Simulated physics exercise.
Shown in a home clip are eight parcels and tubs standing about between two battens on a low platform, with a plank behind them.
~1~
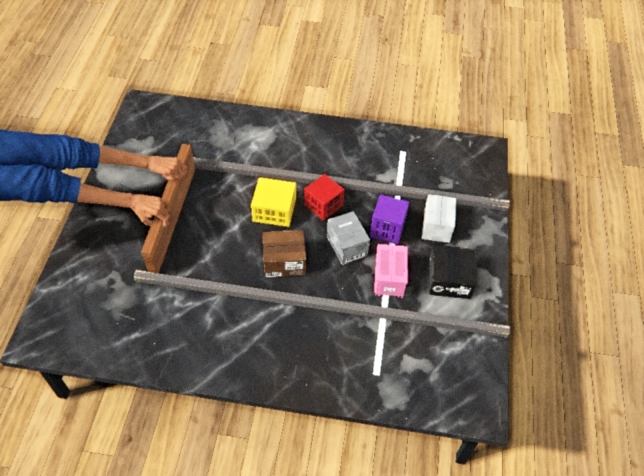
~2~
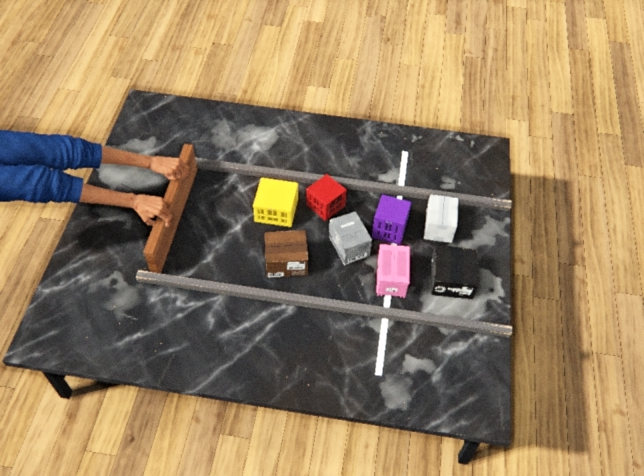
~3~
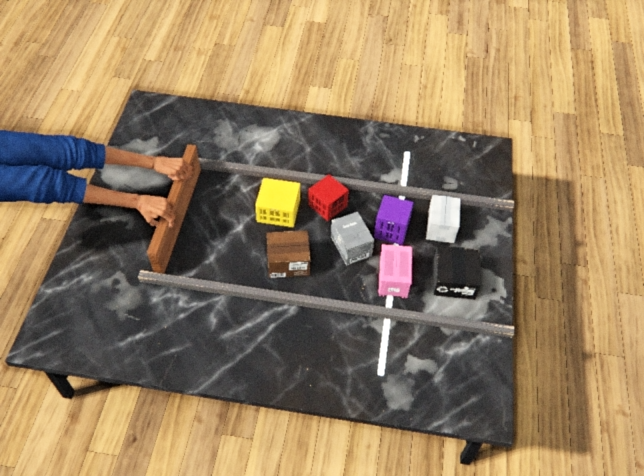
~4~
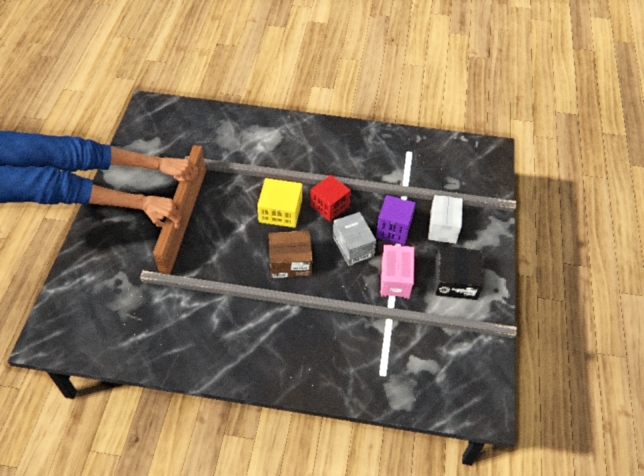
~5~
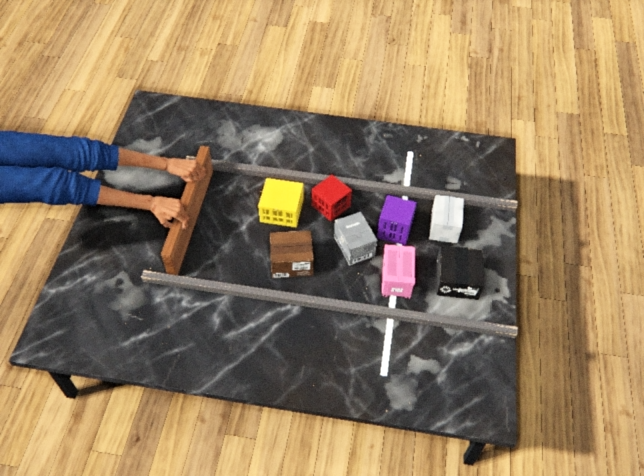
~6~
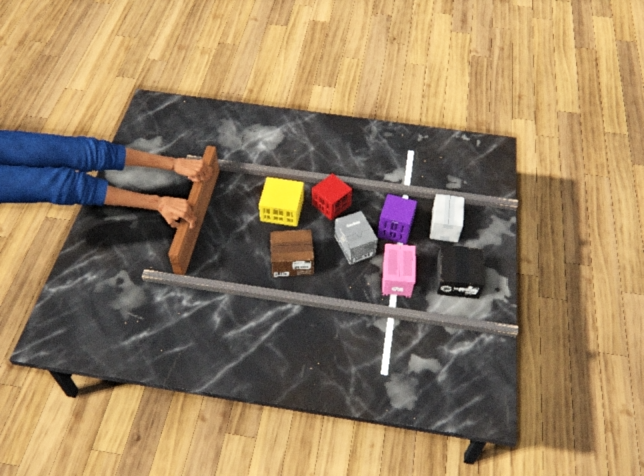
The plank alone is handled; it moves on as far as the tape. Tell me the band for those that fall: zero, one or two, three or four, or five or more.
It ends with every one still up.
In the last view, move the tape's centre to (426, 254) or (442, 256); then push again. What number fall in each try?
1 and 2.
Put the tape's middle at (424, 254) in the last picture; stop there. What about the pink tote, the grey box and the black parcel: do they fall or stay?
The pink tote keeps its spot, while the grey box keeps its spot and the black parcel goes down.
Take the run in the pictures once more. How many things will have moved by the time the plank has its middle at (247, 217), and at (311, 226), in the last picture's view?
0 and 4.
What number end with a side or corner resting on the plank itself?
2.
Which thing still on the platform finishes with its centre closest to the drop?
It's the black parcel.
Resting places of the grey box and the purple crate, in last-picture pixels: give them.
Final centres, in order: Near (446, 253), near (466, 231).
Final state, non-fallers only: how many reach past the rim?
It comes to 1.
Early on, none off yet; black parcel at rest near (460, 272); white parcel at rest near (447, 218); pink tote at rest near (399, 271).
A while later, none off yet; black parcel at rest near (460, 272); white parcel at rest near (447, 218); pink tote travelled a little near (405, 276).
Finally, the number that fall off is zero.
